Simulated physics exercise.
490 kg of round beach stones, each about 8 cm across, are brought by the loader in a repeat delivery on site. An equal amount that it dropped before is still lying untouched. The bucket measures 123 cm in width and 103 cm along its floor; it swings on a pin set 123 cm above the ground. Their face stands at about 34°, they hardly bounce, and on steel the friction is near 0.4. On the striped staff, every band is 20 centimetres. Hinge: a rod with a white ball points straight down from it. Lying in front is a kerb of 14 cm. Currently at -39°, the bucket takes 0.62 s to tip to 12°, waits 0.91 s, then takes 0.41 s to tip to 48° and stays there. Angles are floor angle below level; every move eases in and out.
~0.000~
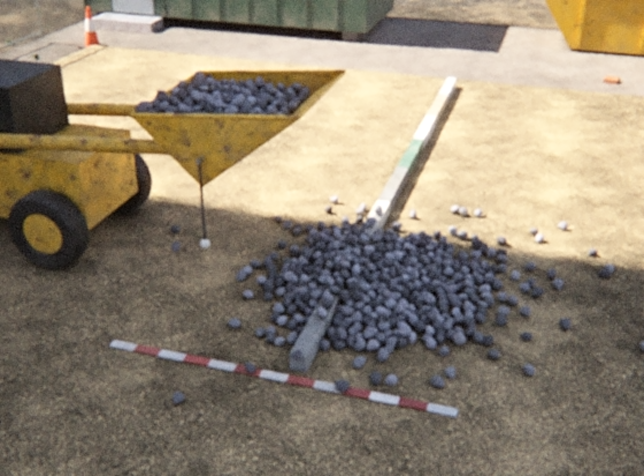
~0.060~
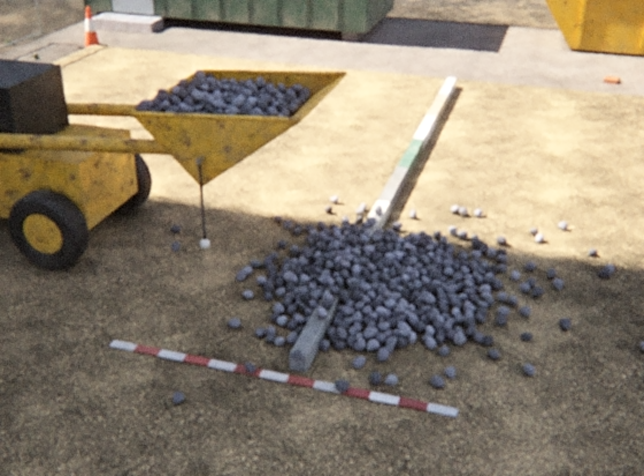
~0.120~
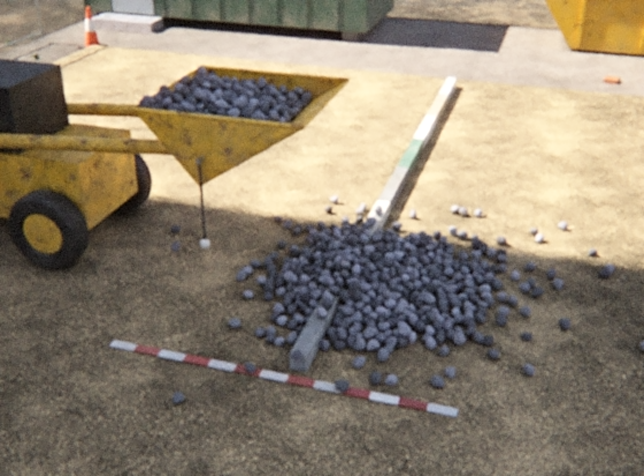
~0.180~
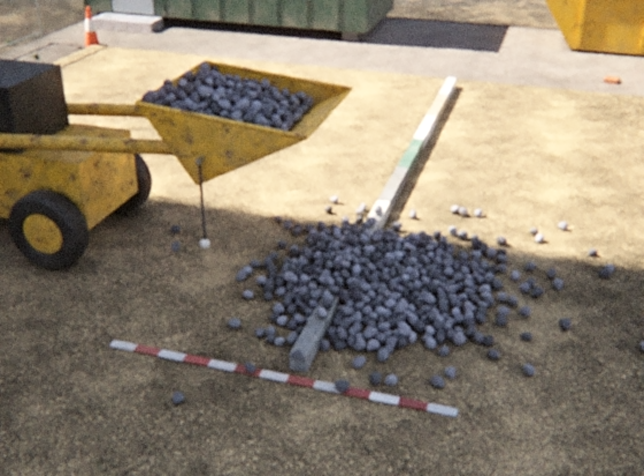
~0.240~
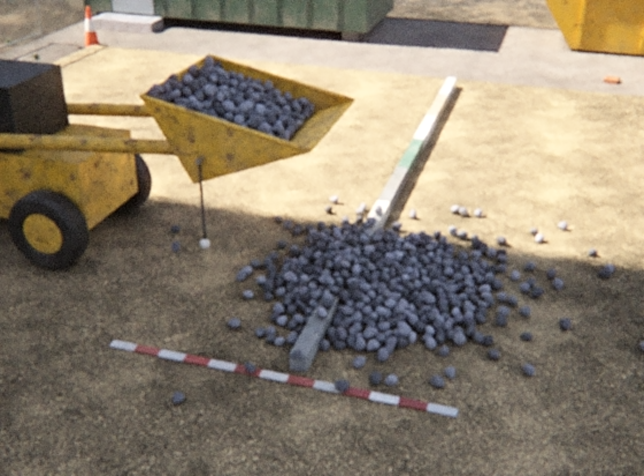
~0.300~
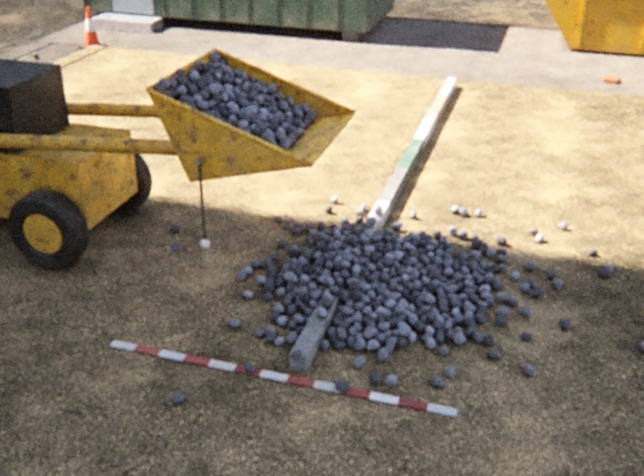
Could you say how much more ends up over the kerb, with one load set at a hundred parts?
I'd put it at 41 parts in every hundred.
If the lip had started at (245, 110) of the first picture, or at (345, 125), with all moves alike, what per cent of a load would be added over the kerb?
Case one about 10 %, case two about 75 %.
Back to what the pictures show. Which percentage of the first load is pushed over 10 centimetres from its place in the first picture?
I'd put it at about 10 per cent.
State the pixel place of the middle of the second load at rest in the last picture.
I'd point to about (335, 262).
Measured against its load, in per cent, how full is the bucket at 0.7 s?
Some 100 %, roughly, is held.
After 0.5 s the floor is at 4°; in per cent of one load, 100 in the bucket, 35 on this side of the kerb, 65 over the kerb; the foremost stones are at (611, 293).
After 0.7 s the floor is at 12°; in per cent of one load, 100 in the bucket, 35 on this side of the kerb, 65 over the kerb; the foremost stones are at (611, 293).
After 2.4 s the floor is at 48°; in per cent of one load, 2 in the bucket, 92 on this side of the kerb, 105 over the kerb; the foremost stones are at (611, 293).
After 5.1 s the floor is at 48°; in per cent of one load, 0 in the bucket, 94 on this side of the kerb, 106 over the kerb; the foremost stones are at (611, 293). Net gain over the kerb, 41.
